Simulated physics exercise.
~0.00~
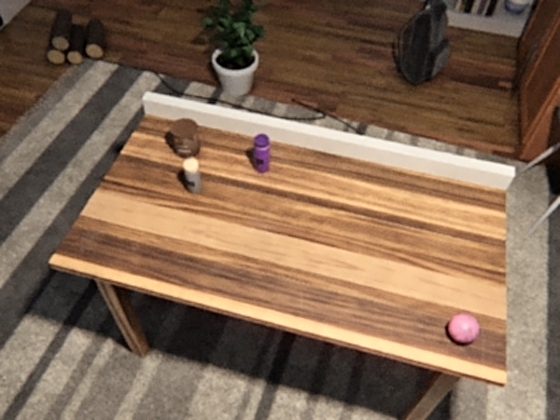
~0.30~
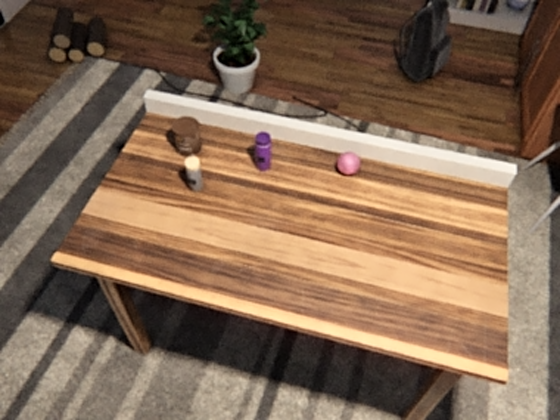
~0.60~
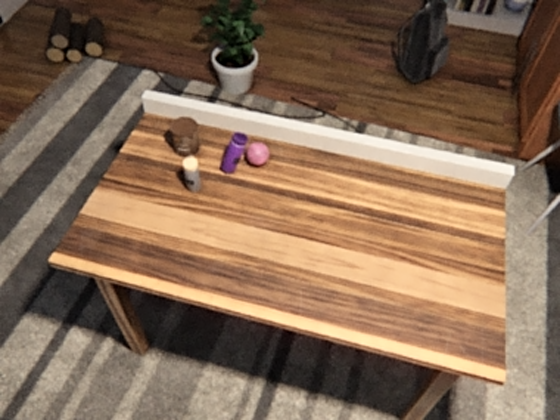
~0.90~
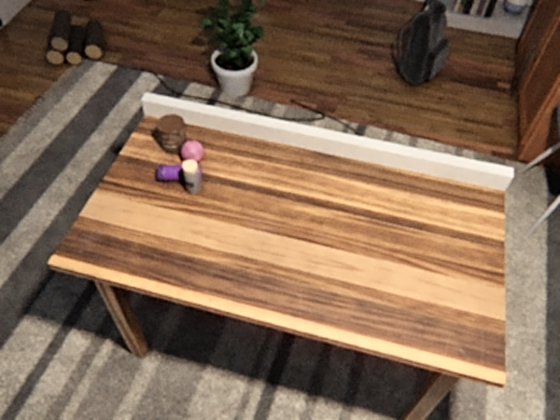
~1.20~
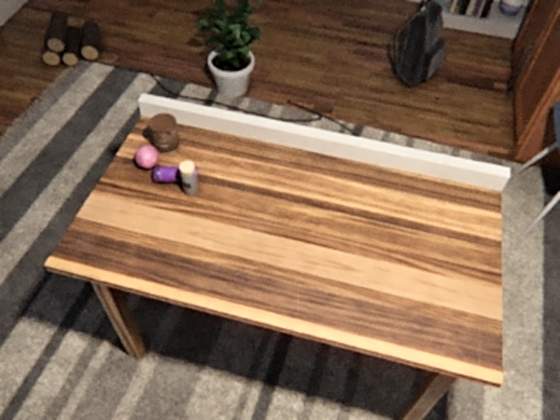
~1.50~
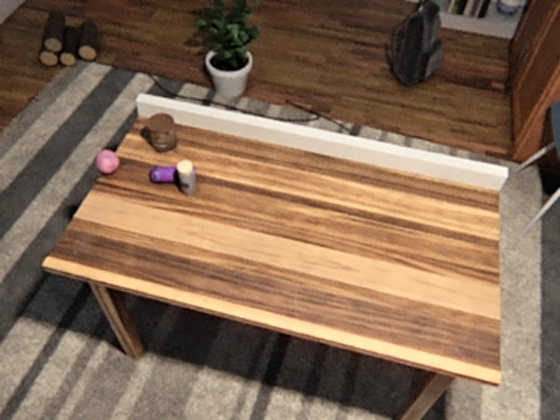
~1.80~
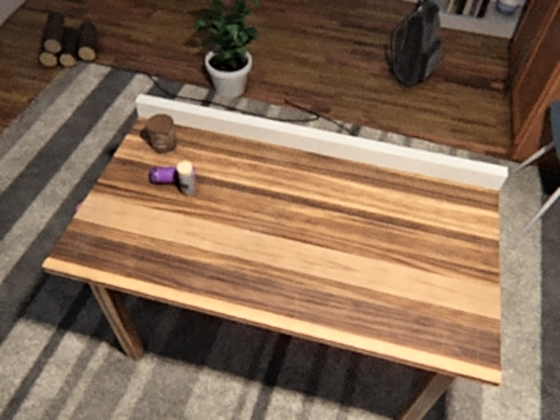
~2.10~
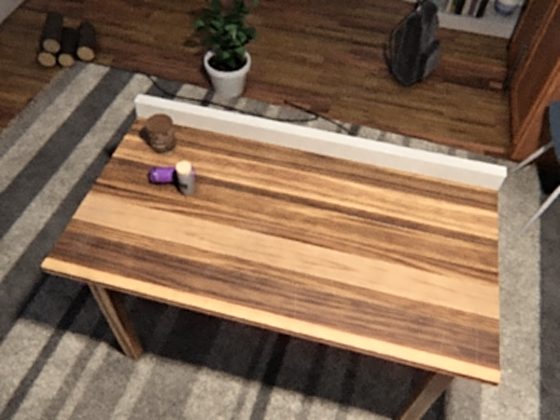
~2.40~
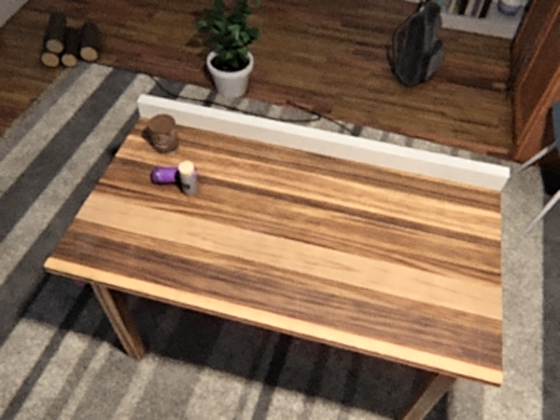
On a wooden table, a pink ball banks off the batten, topples a purple shaker, and drops off the left edge.
